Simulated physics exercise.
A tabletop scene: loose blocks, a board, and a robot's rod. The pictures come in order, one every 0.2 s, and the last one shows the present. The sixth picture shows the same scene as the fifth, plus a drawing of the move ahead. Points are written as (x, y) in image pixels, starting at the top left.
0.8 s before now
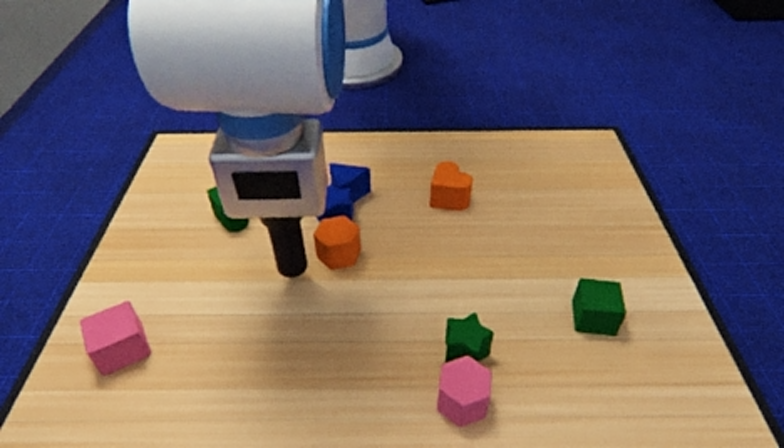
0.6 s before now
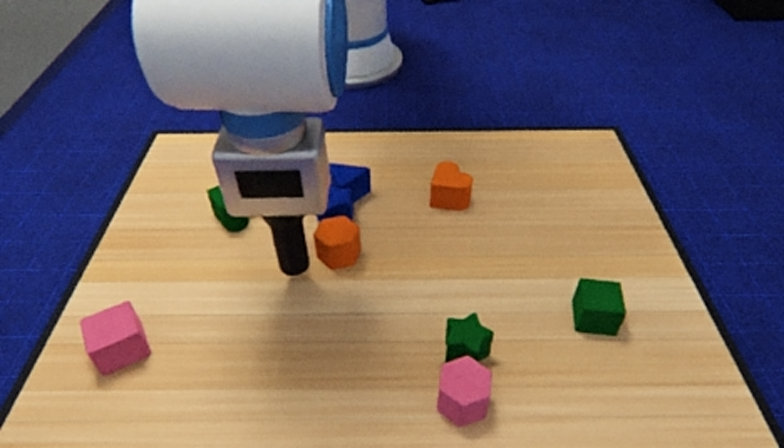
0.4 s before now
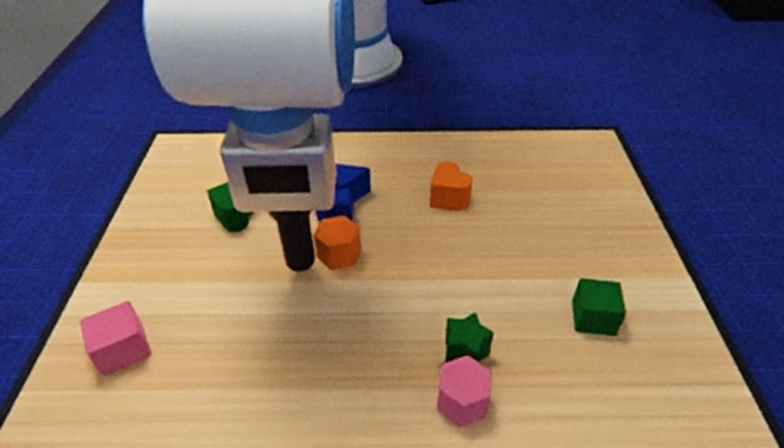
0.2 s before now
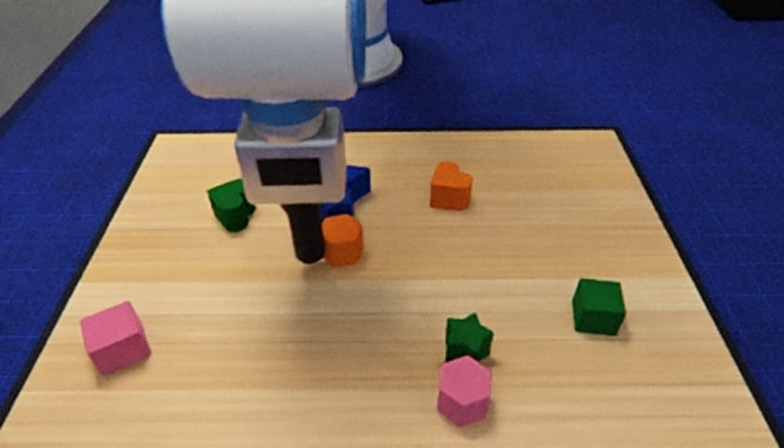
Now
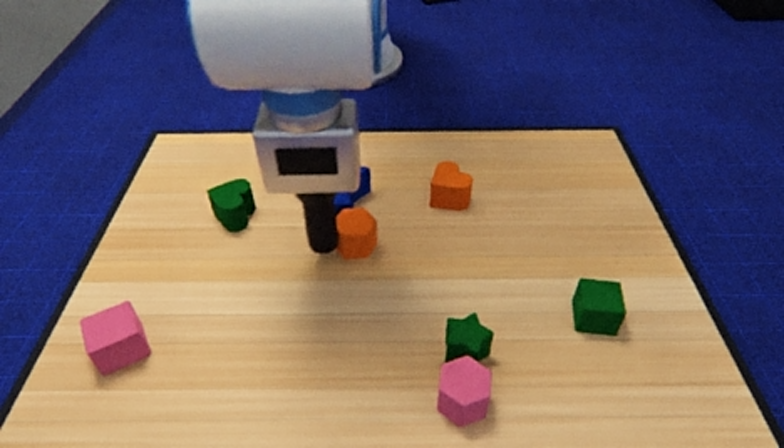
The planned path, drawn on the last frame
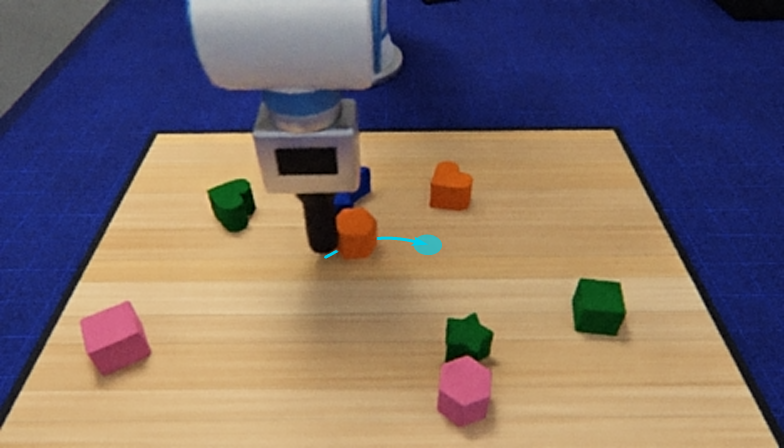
In the video, a white robot arm with a black rod moves slightly right over a wooden tabletop of colourful blocks, then pushes an orange hexagonal block a short way right and away from the viewer while the other blocks stay still.
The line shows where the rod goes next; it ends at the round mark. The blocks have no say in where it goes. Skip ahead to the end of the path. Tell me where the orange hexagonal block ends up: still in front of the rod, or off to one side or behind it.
Slid off.
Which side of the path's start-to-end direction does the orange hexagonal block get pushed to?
The shift is leftward.
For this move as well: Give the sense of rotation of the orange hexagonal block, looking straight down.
Its rotation is counterclockwise.
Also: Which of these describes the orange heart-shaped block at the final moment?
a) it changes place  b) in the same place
b
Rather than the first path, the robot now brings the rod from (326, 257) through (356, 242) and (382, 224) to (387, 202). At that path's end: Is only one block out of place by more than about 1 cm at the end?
The answer is yes.
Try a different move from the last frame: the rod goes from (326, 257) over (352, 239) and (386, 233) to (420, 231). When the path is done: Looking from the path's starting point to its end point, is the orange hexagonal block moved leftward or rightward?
Moves left.
Drawn move, from (326, 257) through (357, 243) and (393, 238) to (428, 245).
On the path given first. One third of the way, rod (357, 229); orange hexagonal block (387, 207).
Two thirds of the way, rod (393, 225); orange hexagonal block (417, 198), turned 20° anticlockwise.
At the end, rod (428, 231); blue star-shaped block still; orange hexagonal block (424, 196), turned 35° anticlockwise; orange heart-shaped block still.
